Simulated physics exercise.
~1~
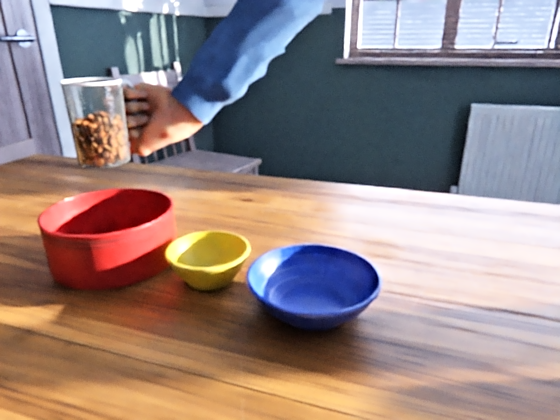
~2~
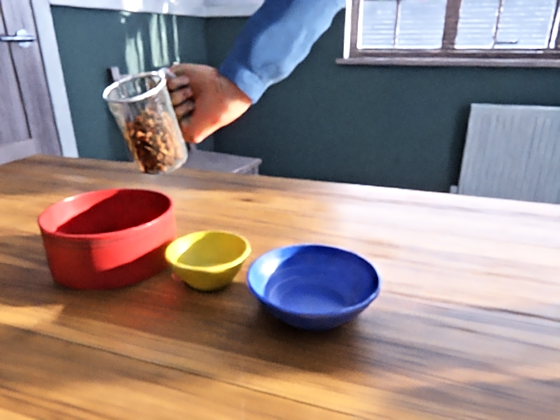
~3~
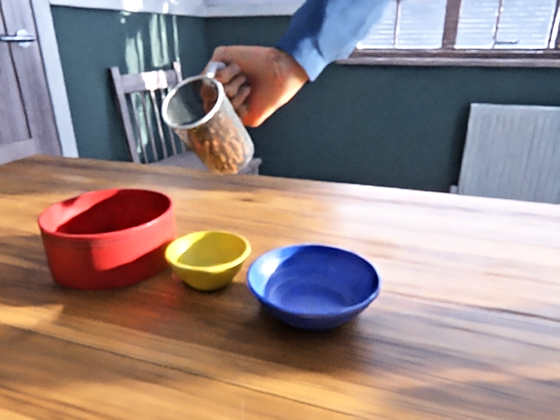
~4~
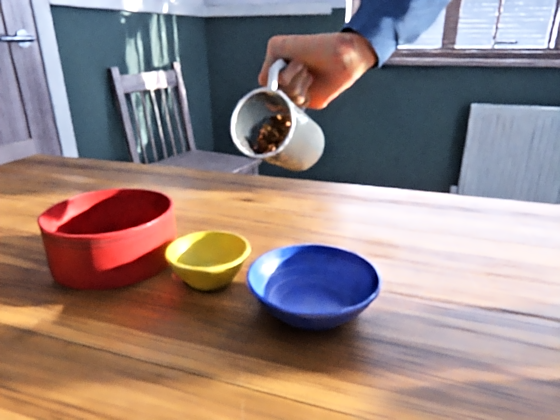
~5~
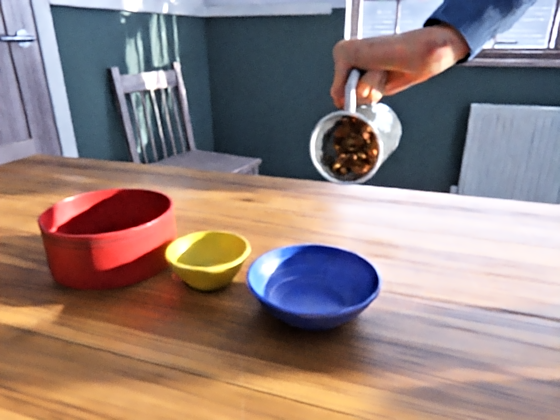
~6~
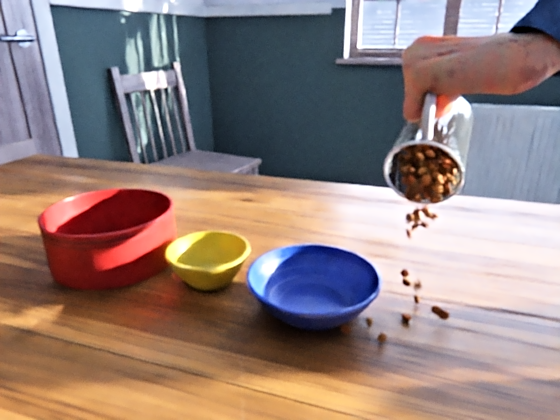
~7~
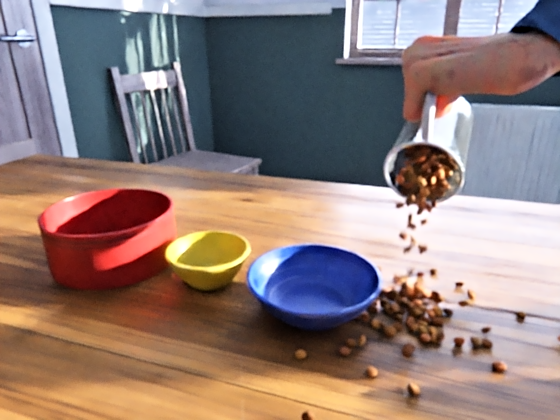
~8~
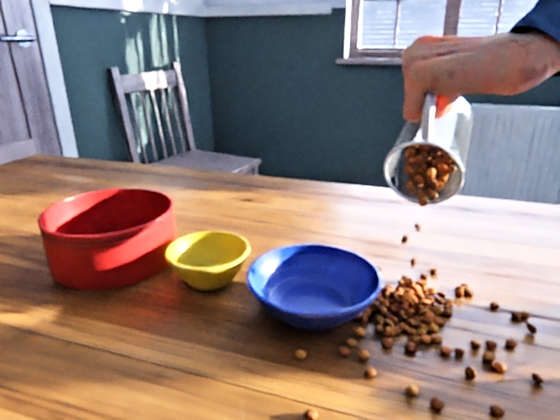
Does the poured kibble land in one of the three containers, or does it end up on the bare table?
It ends up on the bare table, in a scattered pile just to the right of the blue bowl. The red pot, the yellow bowl and the blue bowl all stay empty.
